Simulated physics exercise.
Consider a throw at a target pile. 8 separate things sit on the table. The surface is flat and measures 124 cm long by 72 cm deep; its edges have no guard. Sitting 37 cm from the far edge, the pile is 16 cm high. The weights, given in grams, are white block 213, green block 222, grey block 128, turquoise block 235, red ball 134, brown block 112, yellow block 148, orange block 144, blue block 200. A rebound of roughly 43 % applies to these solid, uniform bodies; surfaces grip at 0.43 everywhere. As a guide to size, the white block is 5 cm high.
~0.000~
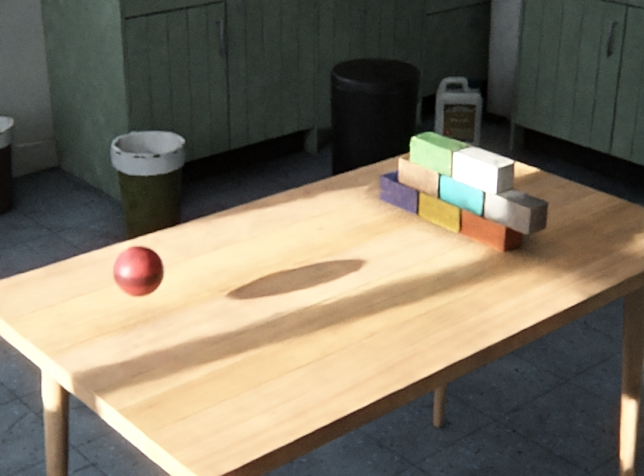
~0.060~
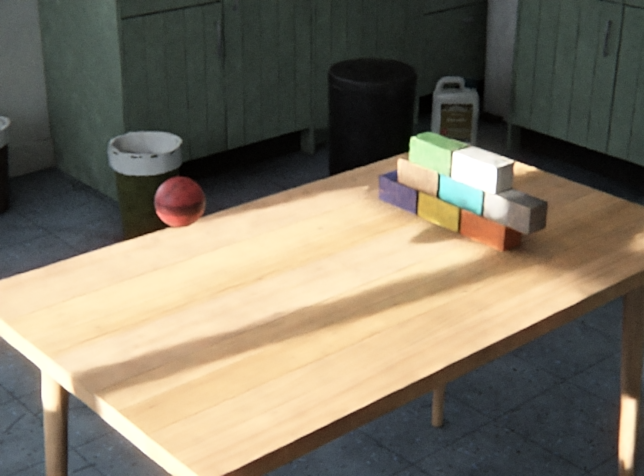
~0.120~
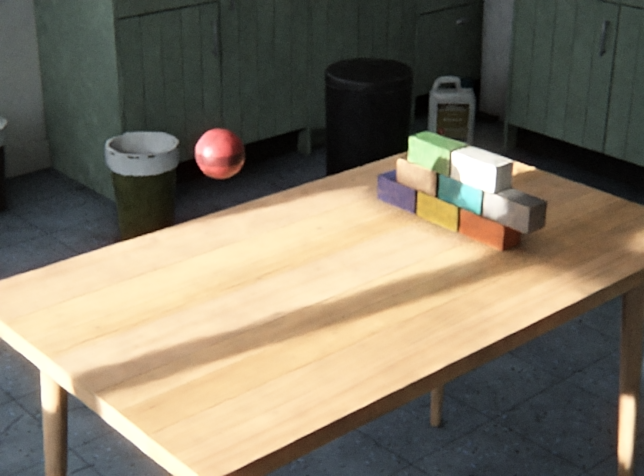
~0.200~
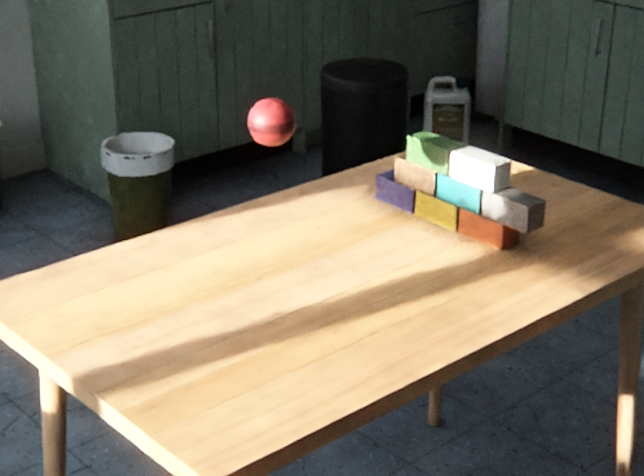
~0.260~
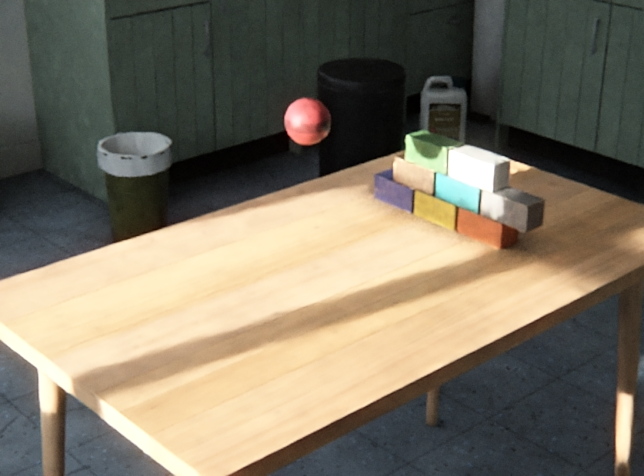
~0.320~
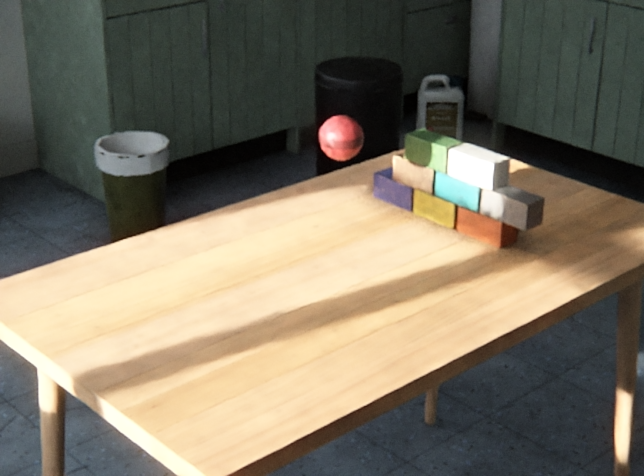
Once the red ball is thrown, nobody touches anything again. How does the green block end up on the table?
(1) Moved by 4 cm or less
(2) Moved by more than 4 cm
Moved by 4 cm or less (1).
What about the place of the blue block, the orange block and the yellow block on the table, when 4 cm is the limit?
Blue block: Is displaced; orange block: Remains in place; yellow block: Remains in place.
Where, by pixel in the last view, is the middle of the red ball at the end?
Roughly (398, 185).
Around 0.42 s, red ball near (389, 195).
Around 0.52 s, red ball near (392, 174); blue block shifted 7 cm; brown block shifted 4 cm.
Around 0.62 s, red ball near (394, 186); green block shifted 2 cm near (440, 149); blue block shifted 8 cm; brown block shifted 4 cm.
Finally (1.0 s), not toppled but over 4 cm from the start, brown block and blue block; the other 6 still in place (within 4 cm). Final places as that camera would see them, green block near (440, 149).
